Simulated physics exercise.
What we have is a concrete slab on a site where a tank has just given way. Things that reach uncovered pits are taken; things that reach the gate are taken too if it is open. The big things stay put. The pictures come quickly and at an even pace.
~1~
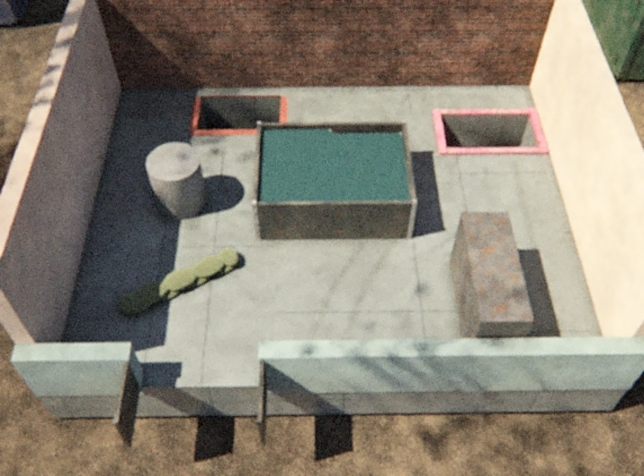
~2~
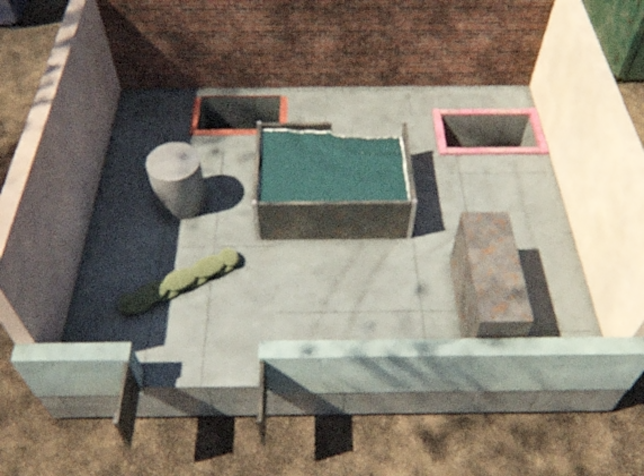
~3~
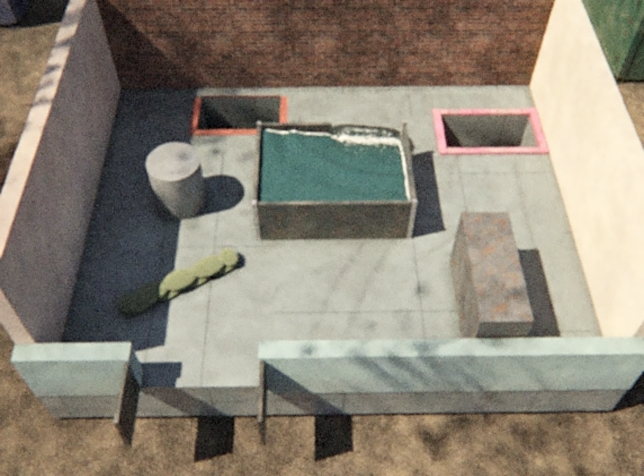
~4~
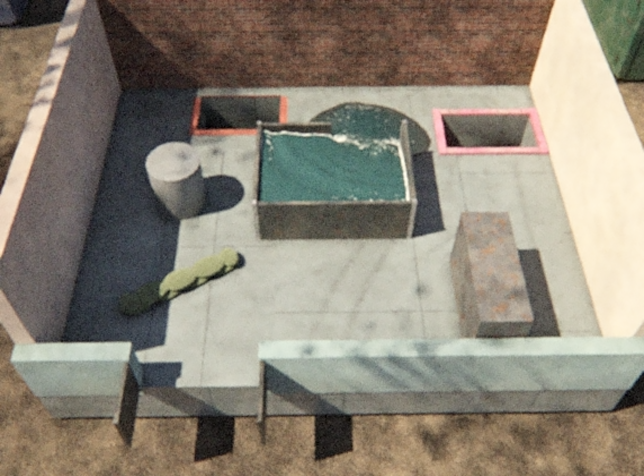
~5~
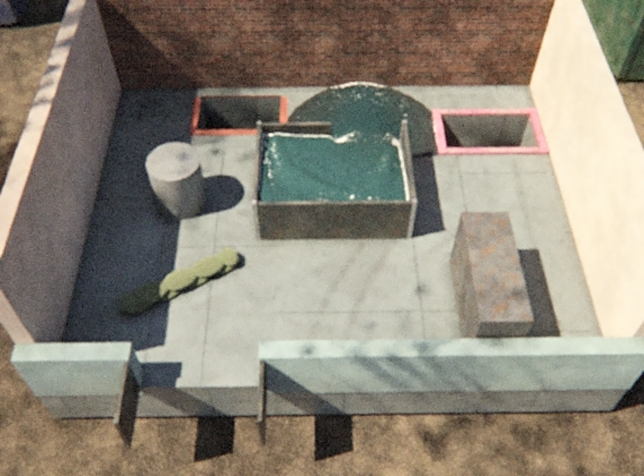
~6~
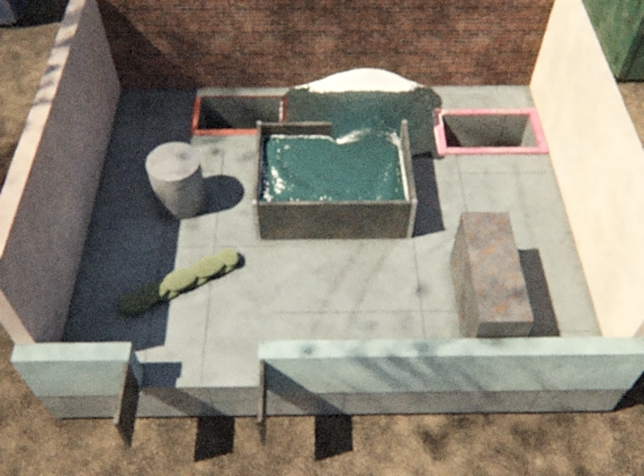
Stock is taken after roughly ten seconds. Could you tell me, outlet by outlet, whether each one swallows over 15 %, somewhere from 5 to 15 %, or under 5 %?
My prediction: As it plays out the gate never reaches five per cent; as it plays out the pink pit goes past fifteen per cent; as it plays out the red pit goes past fifteen per cent.
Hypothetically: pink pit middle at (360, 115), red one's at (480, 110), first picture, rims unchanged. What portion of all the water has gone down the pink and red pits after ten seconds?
I reckon pink ends up with 65 percent and red with 10 percent.
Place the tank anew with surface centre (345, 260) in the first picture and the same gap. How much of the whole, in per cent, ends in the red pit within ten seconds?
Within ten seconds the red pit collects 30 percent of the total.
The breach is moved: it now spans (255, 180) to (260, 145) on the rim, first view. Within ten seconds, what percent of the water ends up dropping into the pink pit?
Share recorded - pink: 0 %.
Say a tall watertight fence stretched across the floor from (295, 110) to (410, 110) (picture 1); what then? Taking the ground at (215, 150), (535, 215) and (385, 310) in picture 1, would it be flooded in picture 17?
Swamped; spared; spared.
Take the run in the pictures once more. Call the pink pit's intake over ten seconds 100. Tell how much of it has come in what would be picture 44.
Around 75 percent.
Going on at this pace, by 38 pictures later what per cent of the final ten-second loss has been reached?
Around 80 %.
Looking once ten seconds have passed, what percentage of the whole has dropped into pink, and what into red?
In order, near 38 and 32 in a hundred.
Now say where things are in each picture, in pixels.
The first picture shows the water tank at (333, 165) is whole and still.
In the second picture, water pours out on the water tank's far side and has run to a hidden place.
In the third picture, water pours out on the water tank's far side and has run to a hidden place.
In the fourth picture, water pours out on the water tank's far side and has run to (343, 107).
In the fifth picture, water pours out on the water tank's far side and has run to (384, 88).
In the sixth picture, the front is at (424, 88), out from the gap on the water tank's far side.
A moment on, water covers 15 % of the floor; the gate 0 %, the pink pit 1 %, the red pit 2 %.
Next, water covers 20 % of the floor; the gate 0 %, the pink pit 4 %, the red pit 7 %.
Then, water covers 20 % of the floor; the gate 0 %, the pink pit 15 %, the red pit 16 %.
Later, water covers 20 % of the floor; the gate 0 %, the pink pit 29 %, the red pit 25 %.
In the end, water covers 25 % of the floor; the gate 0 %, the pink pit 38 %, the red pit 32 %.
